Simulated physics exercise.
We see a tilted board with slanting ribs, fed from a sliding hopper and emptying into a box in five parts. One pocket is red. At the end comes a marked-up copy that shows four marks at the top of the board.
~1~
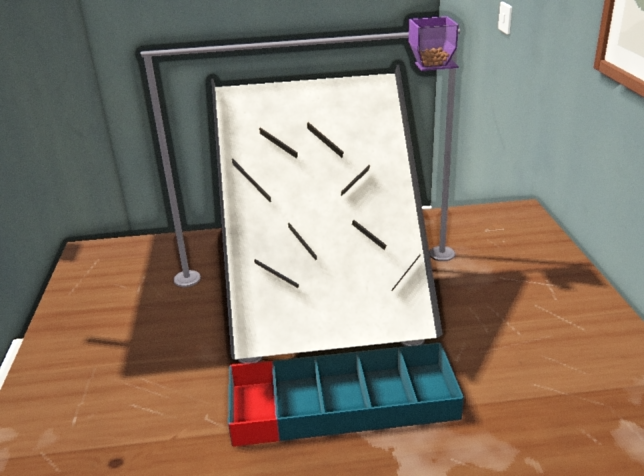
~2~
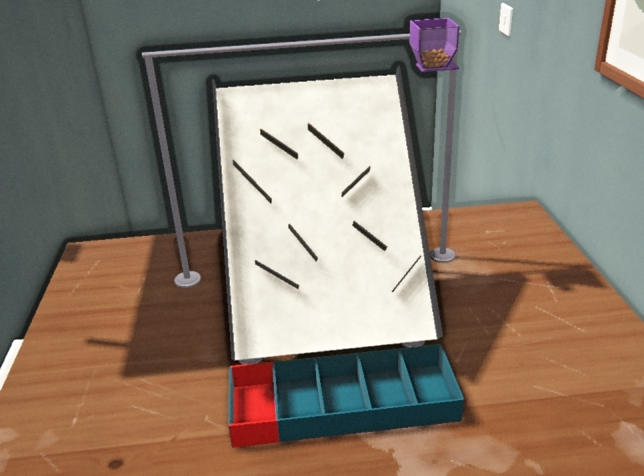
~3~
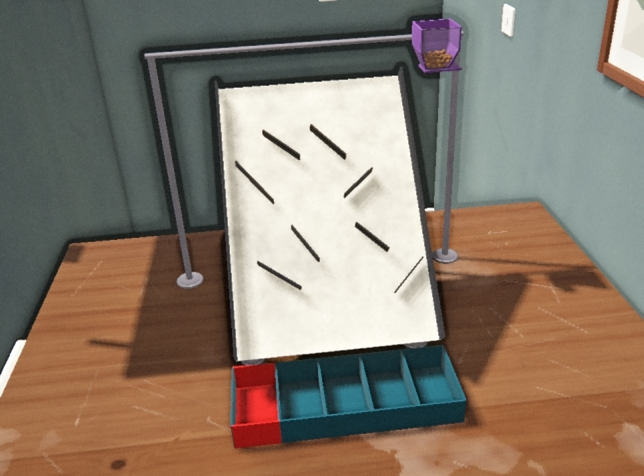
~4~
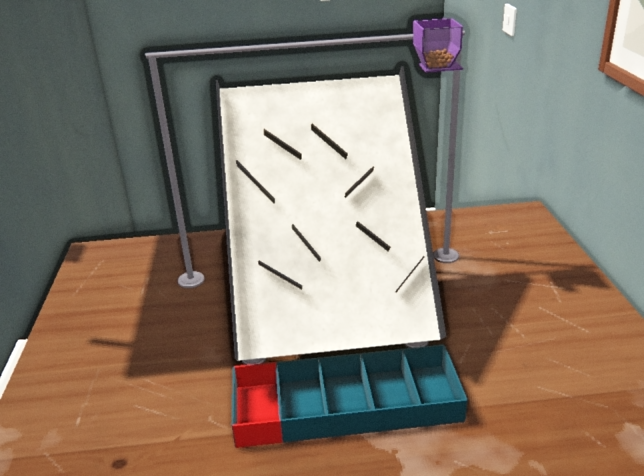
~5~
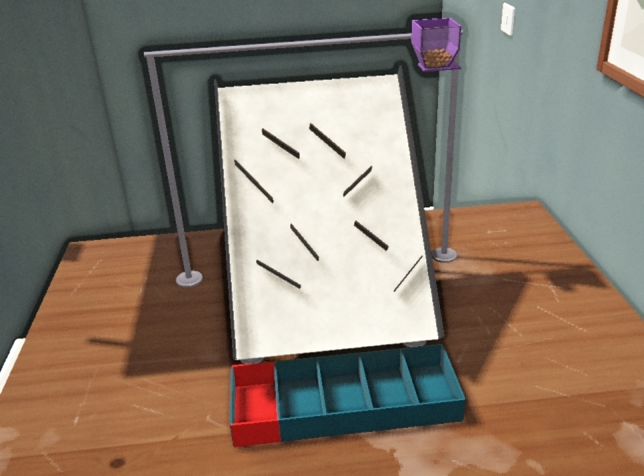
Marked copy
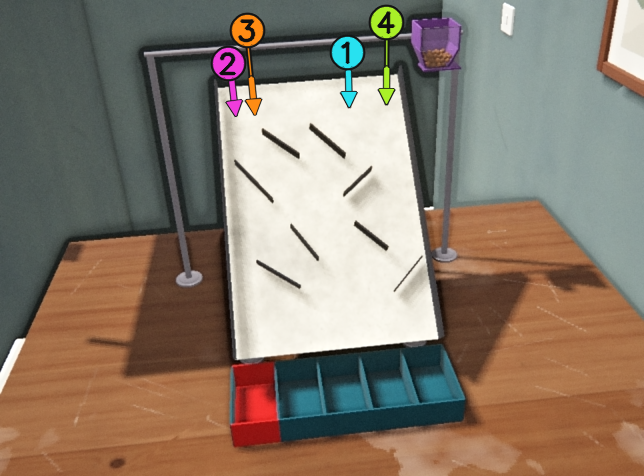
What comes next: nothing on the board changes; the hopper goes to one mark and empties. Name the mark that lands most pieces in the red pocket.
Best: 2.
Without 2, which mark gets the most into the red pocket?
3.
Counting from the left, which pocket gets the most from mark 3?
The fourth from the left.
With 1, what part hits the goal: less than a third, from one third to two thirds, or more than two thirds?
Less than a third.
On the marked copy, mark 1 meets the board at (349, 101); mark 2 meets the board at (235, 110); mark 3 meets the board at (254, 109); mark 4 meets the board at (386, 98).
For mark 1, none at all in the red pocket, all but a few in other pockets, a small share held on the board.
For mark 2, close to a third in the red pocket, close to half in other pockets, a small share outside the box.
For mark 3, a small share in the red pocket, the bulk in other pockets, only a few outside the box.
For mark 4, none at all in the red pocket, all but a few in other pockets.
